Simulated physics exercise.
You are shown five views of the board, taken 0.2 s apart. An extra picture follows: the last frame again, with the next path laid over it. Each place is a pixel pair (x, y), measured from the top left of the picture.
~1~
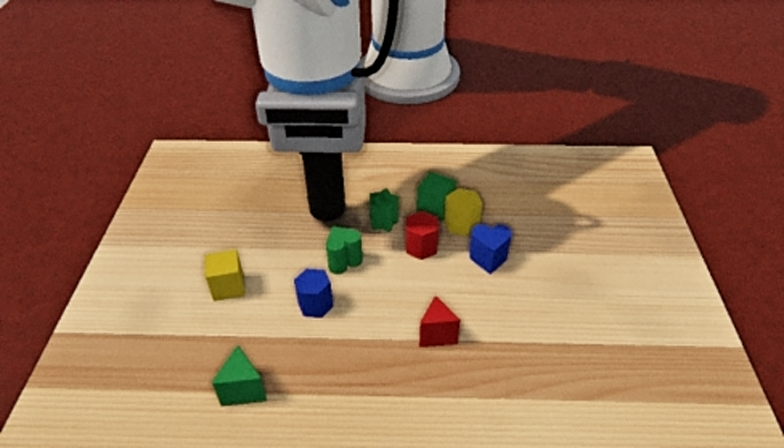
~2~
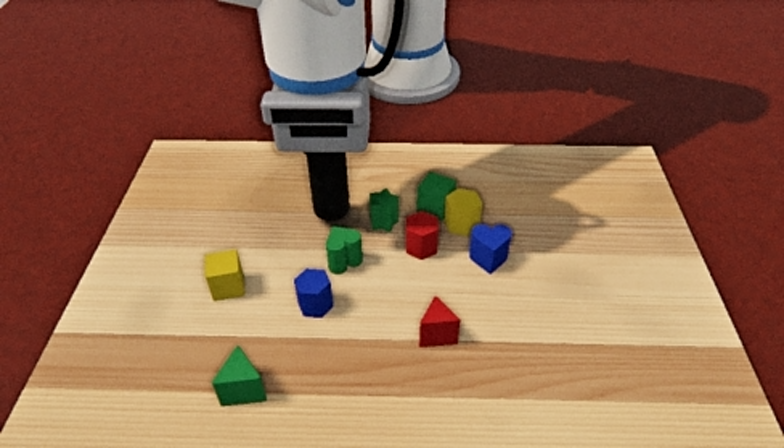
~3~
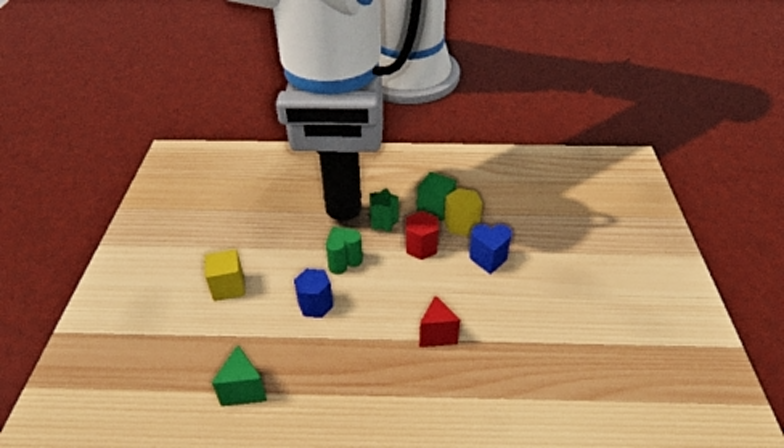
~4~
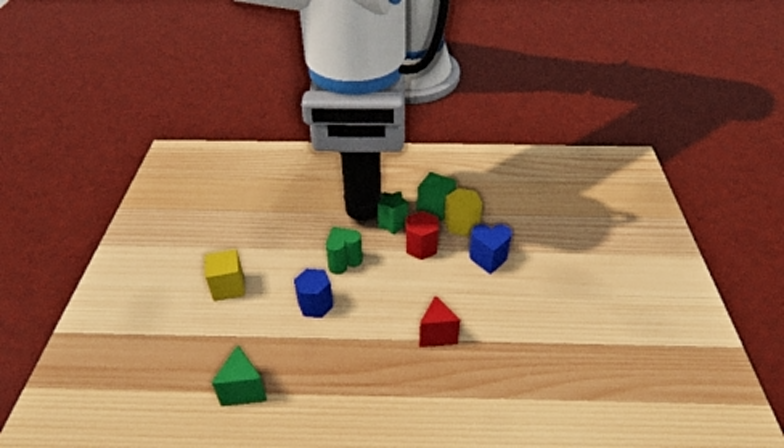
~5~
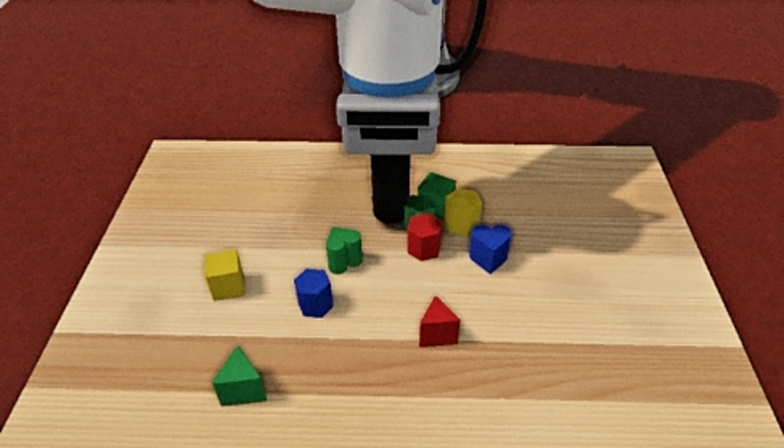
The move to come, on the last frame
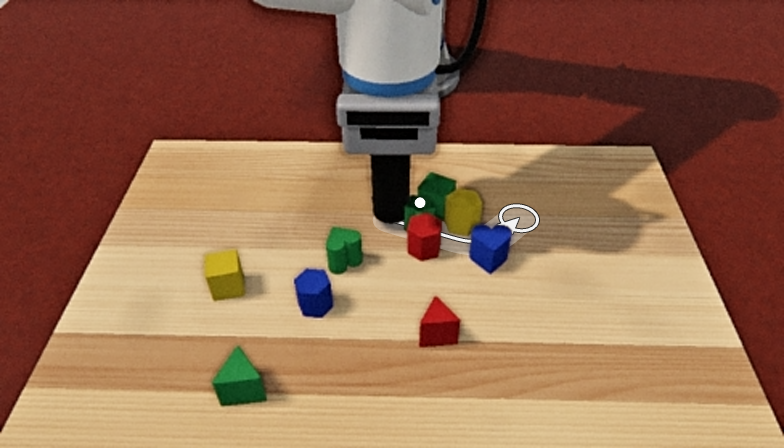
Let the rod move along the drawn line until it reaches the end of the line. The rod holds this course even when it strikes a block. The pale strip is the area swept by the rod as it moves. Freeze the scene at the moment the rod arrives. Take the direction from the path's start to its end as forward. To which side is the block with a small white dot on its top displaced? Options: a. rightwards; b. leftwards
Letter a.
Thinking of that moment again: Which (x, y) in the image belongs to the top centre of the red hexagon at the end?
The middle of its upper face will lie at (443, 237).
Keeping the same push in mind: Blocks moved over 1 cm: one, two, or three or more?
Going by the path, three or more blocks will move.
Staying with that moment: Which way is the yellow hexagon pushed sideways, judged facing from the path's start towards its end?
It's set to shift left.
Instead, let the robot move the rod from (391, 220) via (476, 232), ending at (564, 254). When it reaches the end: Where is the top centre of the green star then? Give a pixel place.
So, by the moment the path ends, you'll find the top centre of the green star at (603, 241).
Path on the board, from (391, 220) through (437, 233) and (485, 240) to (519, 218); the dot is on the green star.
What follows on the original path. One third of the way, rod (438, 226); green star (470, 216); red hexagon (439, 234), turned 70° clockwise; yellow hexagon (489, 199), turned 40° anticlockwise.
Two thirds of the way, rod (487, 232); green star (520, 225); red hexagon (443, 237), turned 90° clockwise; yellow hexagon (501, 193), turned 60° anticlockwise; blue heart block (528, 251), turned 40° clockwise.
At the end, rod (520, 210); green star (530, 224), turned 30° clockwise; red hexagon (443, 237), turned 90° clockwise; yellow hexagon (516, 171), turned 90° anticlockwise; blue heart block (528, 251), turned 40° clockwise.
